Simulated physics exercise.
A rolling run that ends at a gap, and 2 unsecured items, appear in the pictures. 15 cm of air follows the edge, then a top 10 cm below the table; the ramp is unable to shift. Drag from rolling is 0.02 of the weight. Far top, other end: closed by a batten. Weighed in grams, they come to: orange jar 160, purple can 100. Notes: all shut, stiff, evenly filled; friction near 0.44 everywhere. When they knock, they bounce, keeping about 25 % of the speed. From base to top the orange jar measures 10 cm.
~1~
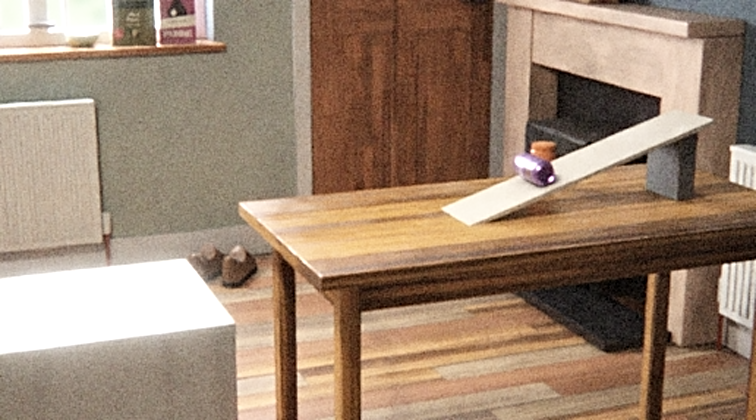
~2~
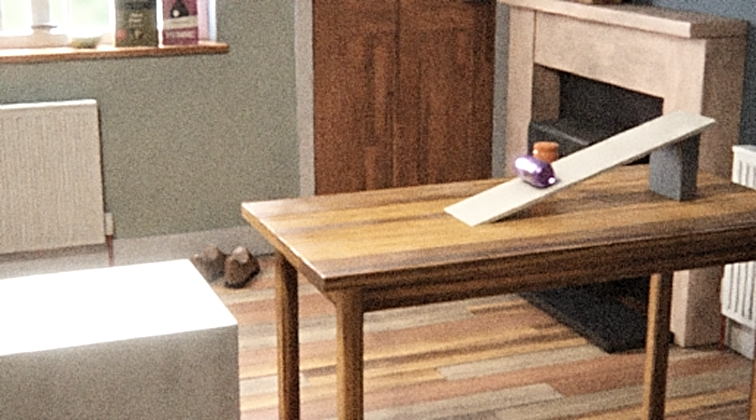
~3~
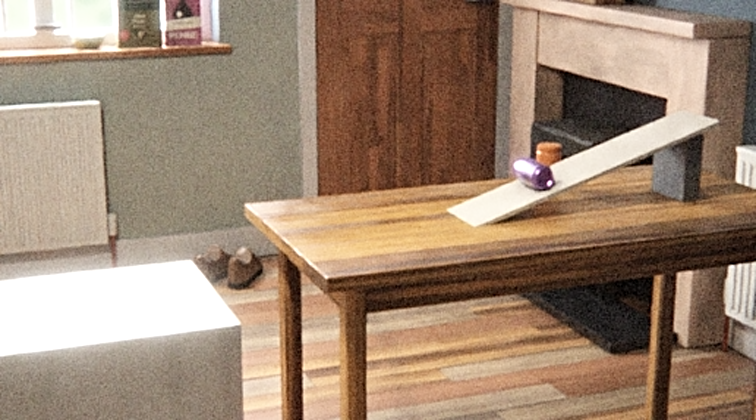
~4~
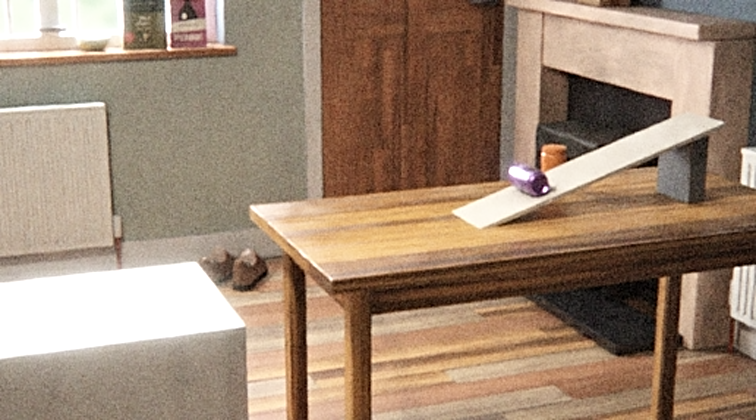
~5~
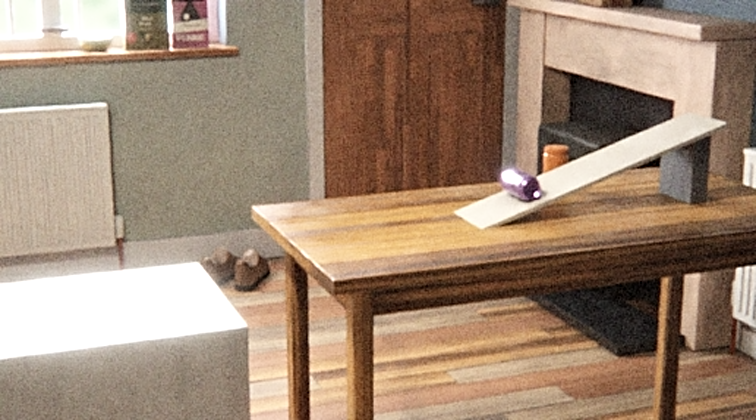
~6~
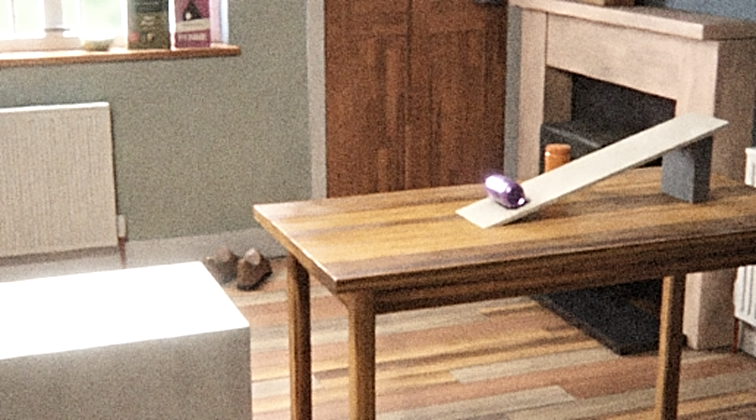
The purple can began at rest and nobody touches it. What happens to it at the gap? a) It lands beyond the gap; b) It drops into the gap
Option b: It drops into the gap.
Then, 0.40 s after the last picture, 19 cm to the edge; purple can near (374, 217).
Then, 0.90 s after the last picture, down in the gap; purple can near (256, 330).
By the end, down in the gap; orange jar in place, give or take 8 cm.
